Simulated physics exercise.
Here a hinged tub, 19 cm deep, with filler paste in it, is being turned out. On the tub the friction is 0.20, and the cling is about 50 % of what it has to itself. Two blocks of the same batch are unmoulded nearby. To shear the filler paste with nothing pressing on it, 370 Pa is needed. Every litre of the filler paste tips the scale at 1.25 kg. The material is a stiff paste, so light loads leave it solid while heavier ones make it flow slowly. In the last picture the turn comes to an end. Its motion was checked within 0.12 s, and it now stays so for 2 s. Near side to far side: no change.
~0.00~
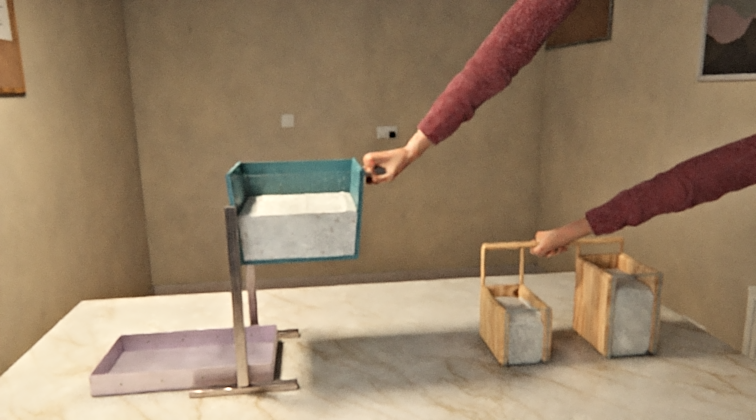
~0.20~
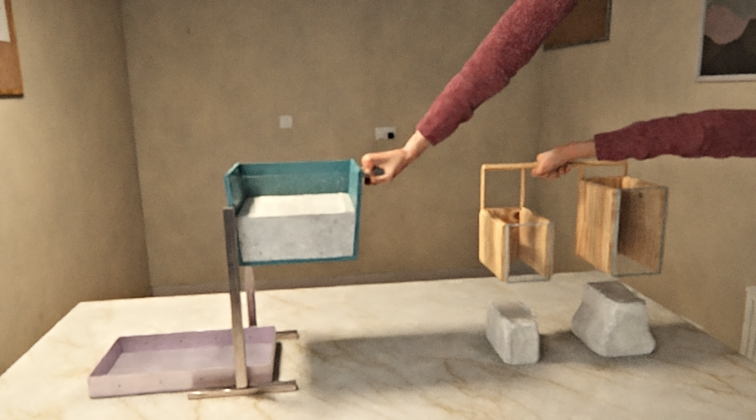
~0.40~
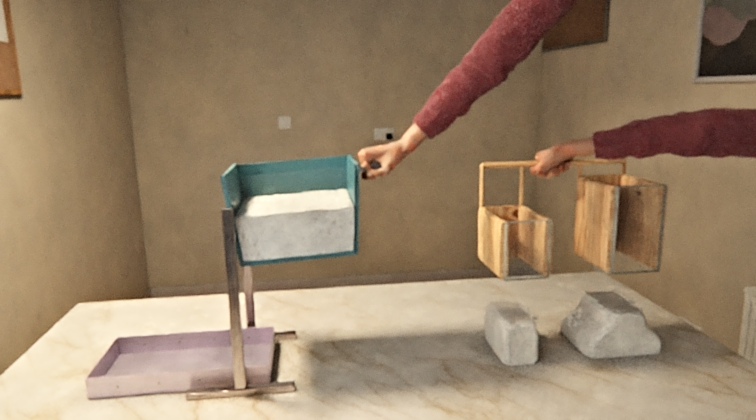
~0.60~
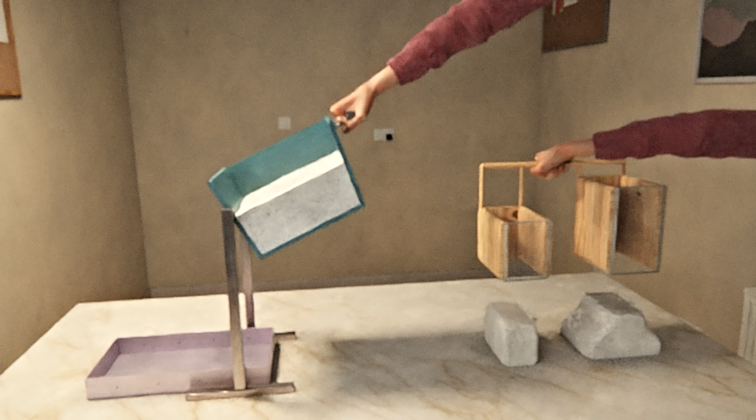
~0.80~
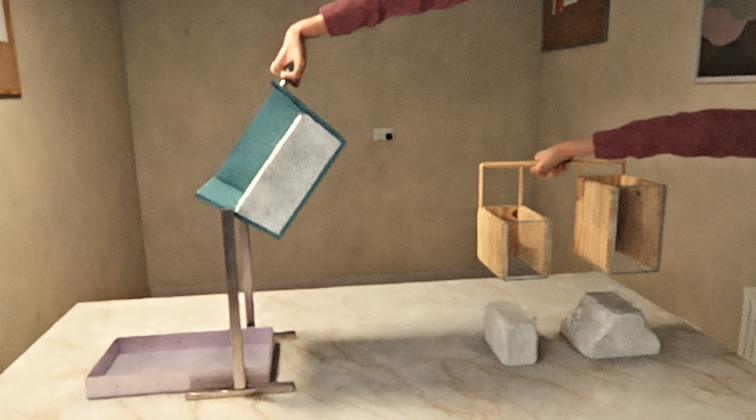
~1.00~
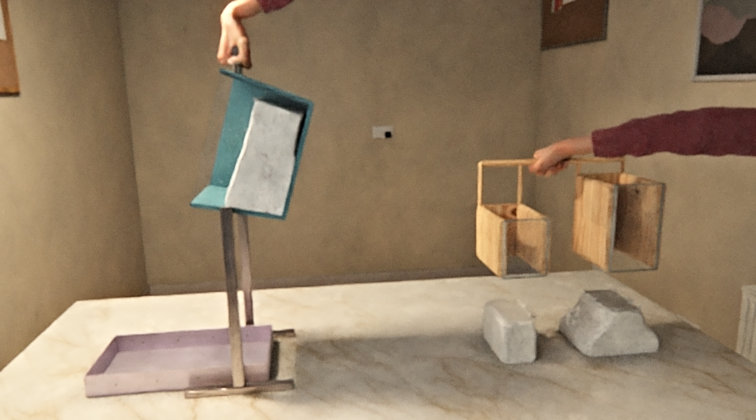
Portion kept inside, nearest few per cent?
Near 87 %.
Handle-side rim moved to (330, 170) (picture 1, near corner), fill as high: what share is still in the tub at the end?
100 %.
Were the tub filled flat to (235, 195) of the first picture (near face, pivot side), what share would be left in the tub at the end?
About 55 %.
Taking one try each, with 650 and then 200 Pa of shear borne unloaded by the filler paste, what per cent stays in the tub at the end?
In that order: 100 %, 60 %.
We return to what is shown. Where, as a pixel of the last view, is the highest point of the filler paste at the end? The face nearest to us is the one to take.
About (222, 146).
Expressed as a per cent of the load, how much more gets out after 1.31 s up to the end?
Roughly 6 per cent of the load.
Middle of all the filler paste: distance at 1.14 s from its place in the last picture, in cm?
About 4 cm.
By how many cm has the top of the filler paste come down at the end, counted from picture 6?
The top ends up some 9 cm below its level in the last picture.
By 1.14 s, the tub is at 74 degrees and holds 100 %.
By 1.31 s, the tub is at 74 degrees and holds 93 %.
By 1.48 s, the tub is at 74 degrees and holds 88 %.
By 1.65 s, the tub is at 74 degrees and holds 87 %.
By 3.00 s, at the end, the tub is at 74 degrees and holds 87 %.
